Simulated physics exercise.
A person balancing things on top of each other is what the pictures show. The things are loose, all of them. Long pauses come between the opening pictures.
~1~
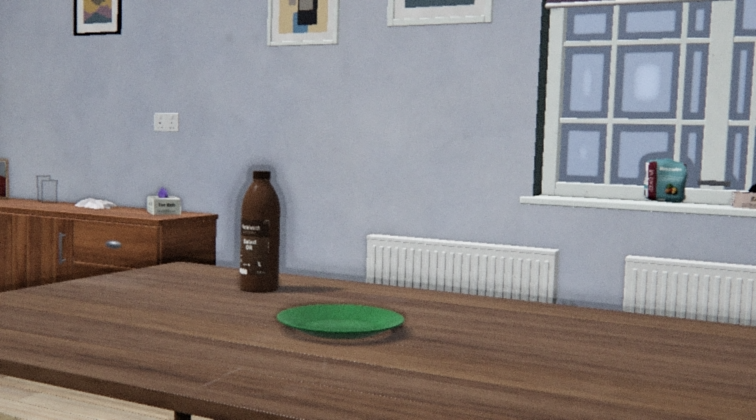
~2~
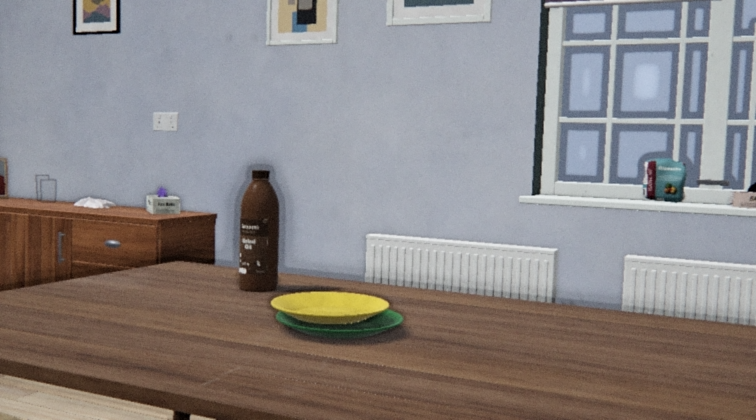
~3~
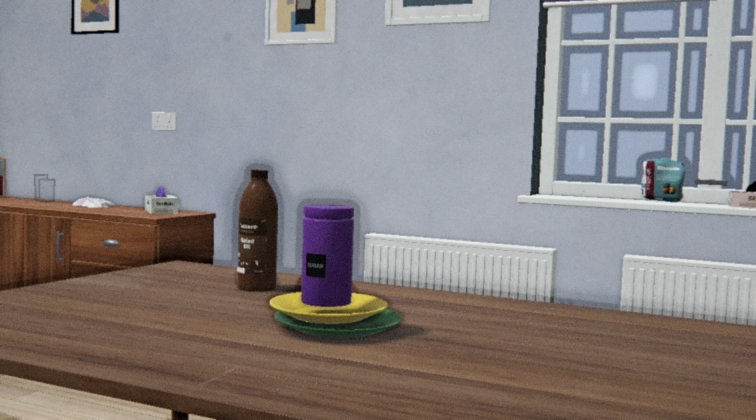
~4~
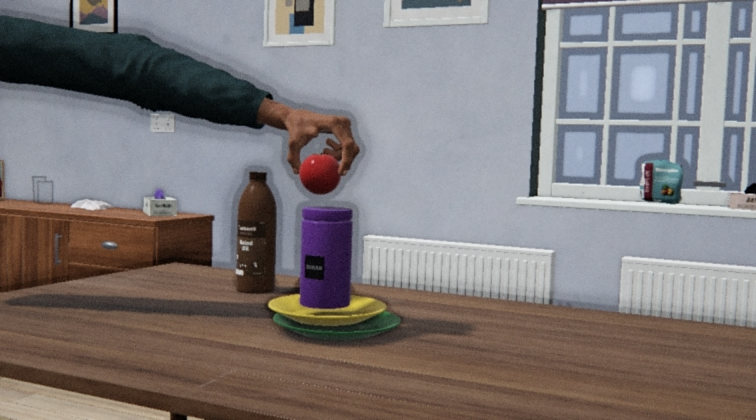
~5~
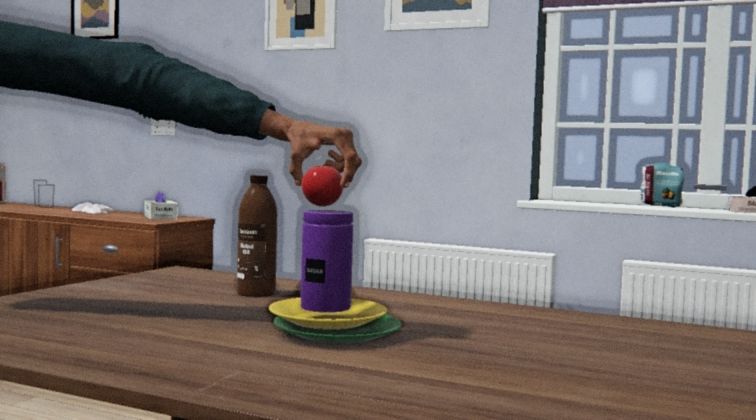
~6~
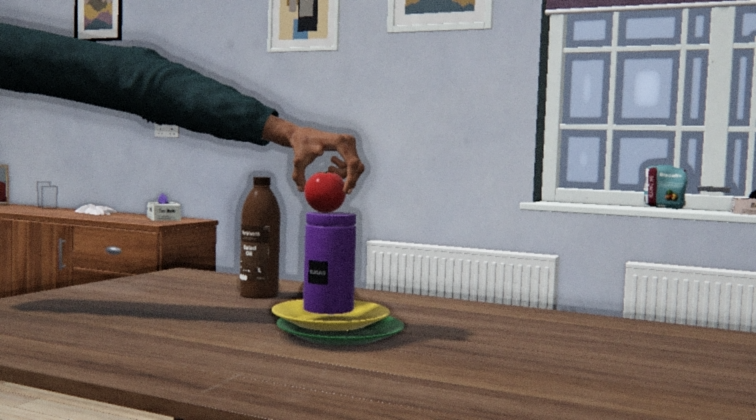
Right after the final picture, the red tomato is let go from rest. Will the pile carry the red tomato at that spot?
Safe.
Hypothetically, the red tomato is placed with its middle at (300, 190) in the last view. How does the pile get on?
Topples.
Then, 0.20 s after the last picture, nothing has stirred.
Then, 0.70 s after the last picture, red tomato resting near (325, 193).
At rest, all 5 in place. Seen from the same camera at the end, red tomato near (325, 193). The pile holds.
